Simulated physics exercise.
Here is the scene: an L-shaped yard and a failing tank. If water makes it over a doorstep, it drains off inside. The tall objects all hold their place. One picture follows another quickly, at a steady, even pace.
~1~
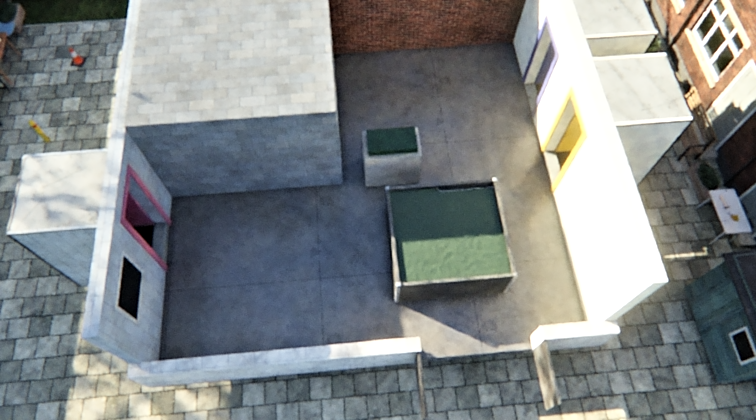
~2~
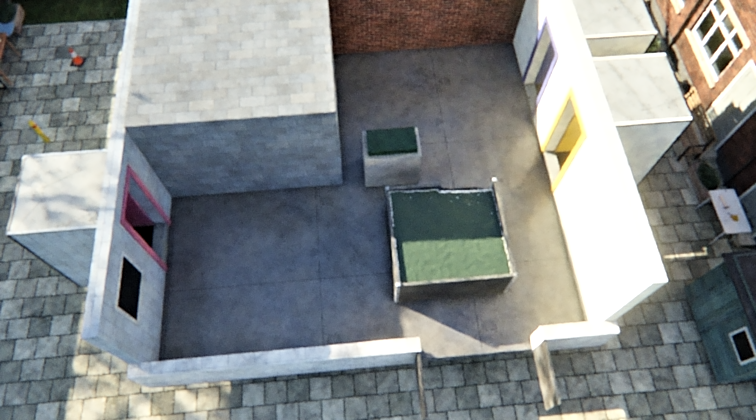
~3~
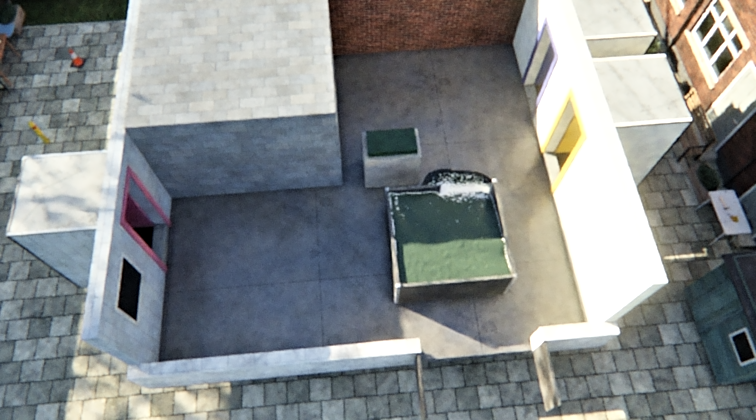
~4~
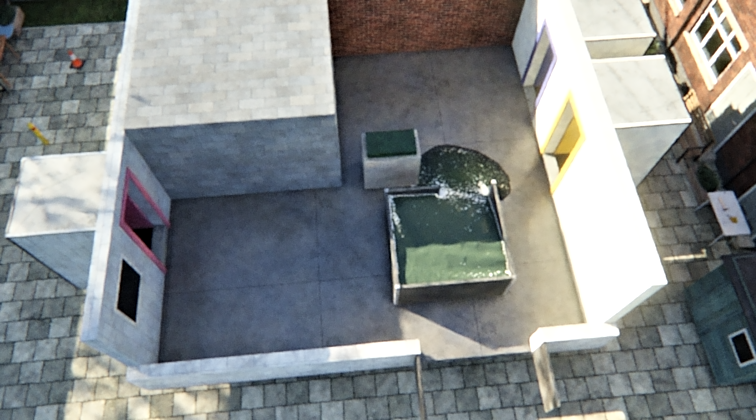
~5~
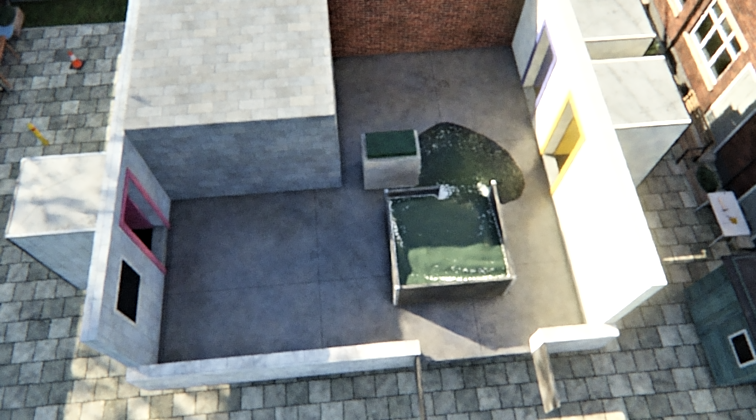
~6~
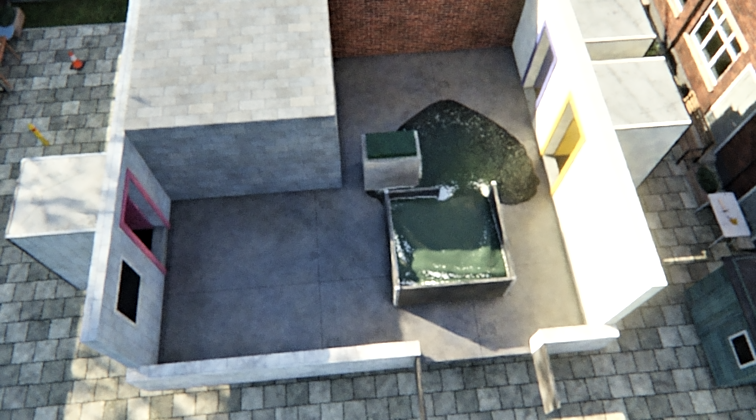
Dark green water pouring from the far side of a square tank and spreading across a grey walled yard, past a smaller block.
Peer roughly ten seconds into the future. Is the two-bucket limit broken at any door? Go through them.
Going through them: The pink door keeps to it, the yellow door keeps to it, the blue door breaks it.
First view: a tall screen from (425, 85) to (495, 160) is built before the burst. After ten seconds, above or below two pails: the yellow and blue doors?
So, the yellow door ends up above, then the blue door ends up above.
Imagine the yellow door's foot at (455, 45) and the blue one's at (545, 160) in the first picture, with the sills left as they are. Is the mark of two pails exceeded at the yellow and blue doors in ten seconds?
Note: Yellow overshoots; blue overshoots.
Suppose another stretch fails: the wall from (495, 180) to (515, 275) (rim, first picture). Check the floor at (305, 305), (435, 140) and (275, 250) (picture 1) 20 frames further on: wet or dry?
Soaked, soaked, untouched.
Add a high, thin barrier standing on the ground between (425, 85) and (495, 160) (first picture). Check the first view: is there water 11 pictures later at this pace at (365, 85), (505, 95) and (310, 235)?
Soaked, soaked, untouched.
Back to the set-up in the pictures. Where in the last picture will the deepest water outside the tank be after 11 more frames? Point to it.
I would choose the pixel (511, 56).
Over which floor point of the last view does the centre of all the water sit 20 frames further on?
Close to (443, 156).
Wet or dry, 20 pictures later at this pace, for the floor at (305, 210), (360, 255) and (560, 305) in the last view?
Result, in order: Unflooded / unflooded / unflooded.
A moment on, water covers 35 % of the floor; the pink door not reached, the yellow door wet at the sill, nothing in, the blue door under two buckets in.
Next, water covers 40 % of the floor; the pink door not reached, the yellow door under two buckets in, the blue door over two buckets in.
Then, water covers 40 % of the floor; the pink door not reached, the yellow door under two buckets in, the blue door far over two buckets in.
Later, water covers 60 % of the floor; the pink door not reached, the yellow door under two buckets in, the blue door far over two buckets in.
In the end, water covers 85 % of the floor; the pink door not reached, the yellow door under two buckets in, the blue door far over two buckets in.
